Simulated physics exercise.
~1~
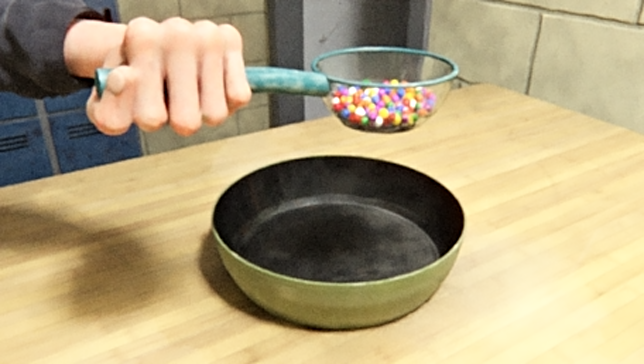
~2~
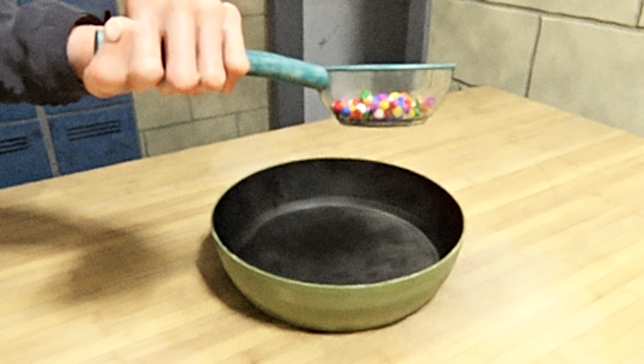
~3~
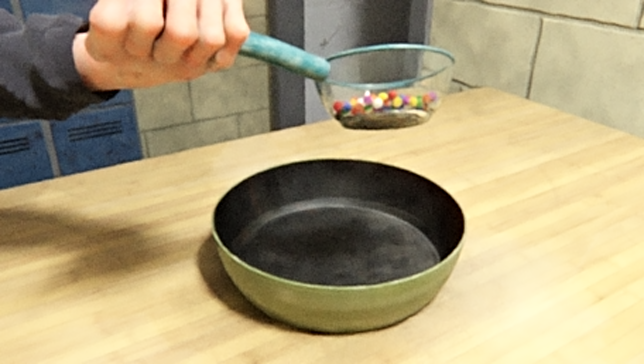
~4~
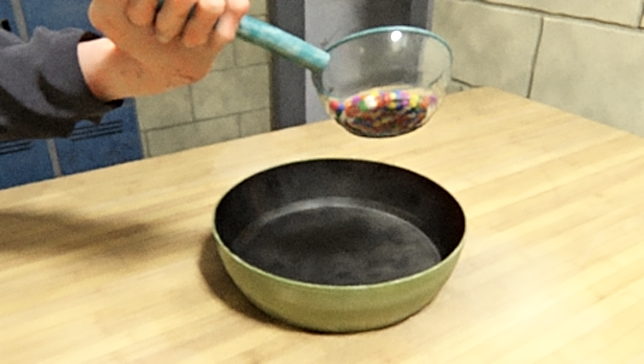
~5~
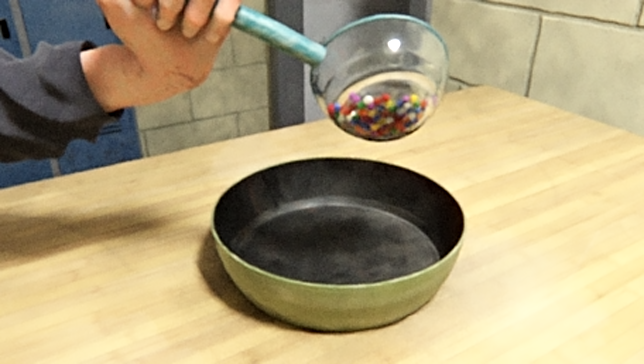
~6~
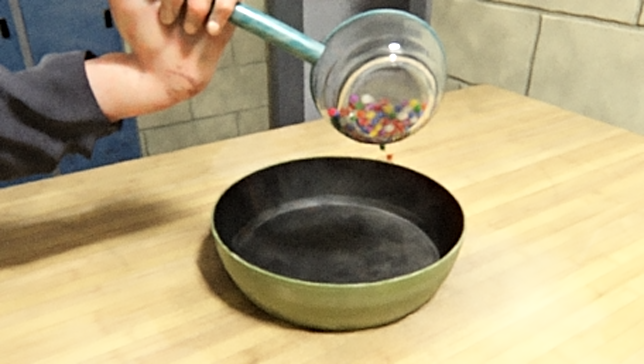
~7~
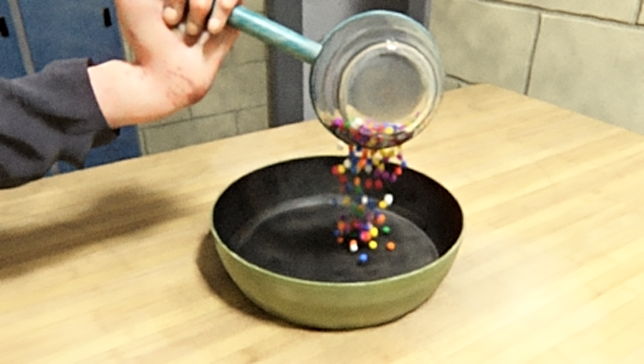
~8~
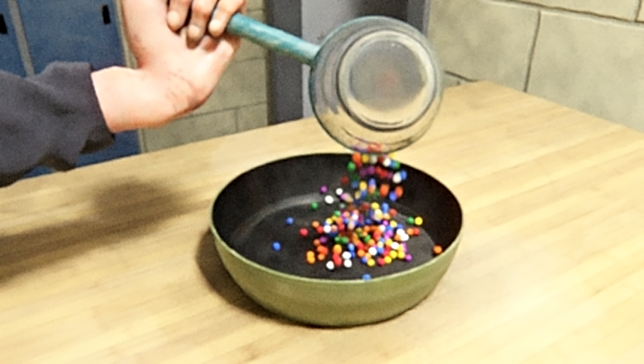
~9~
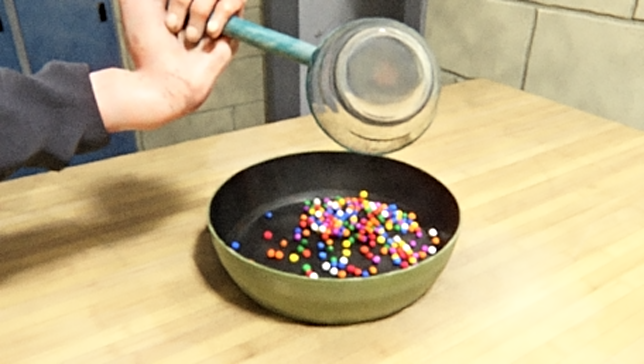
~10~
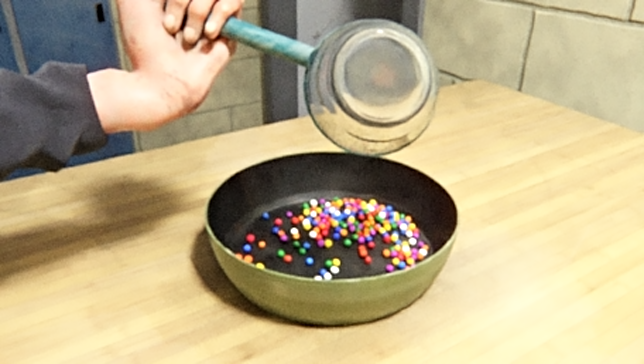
In this clip, a hand holds a clear ladle of colorful plastic beads above a dark-lined green pan on a wooden table, gradually tipping it until the beads pour out. They scatter across the pan's bottom, and the emptied ladle stays tilted above them.
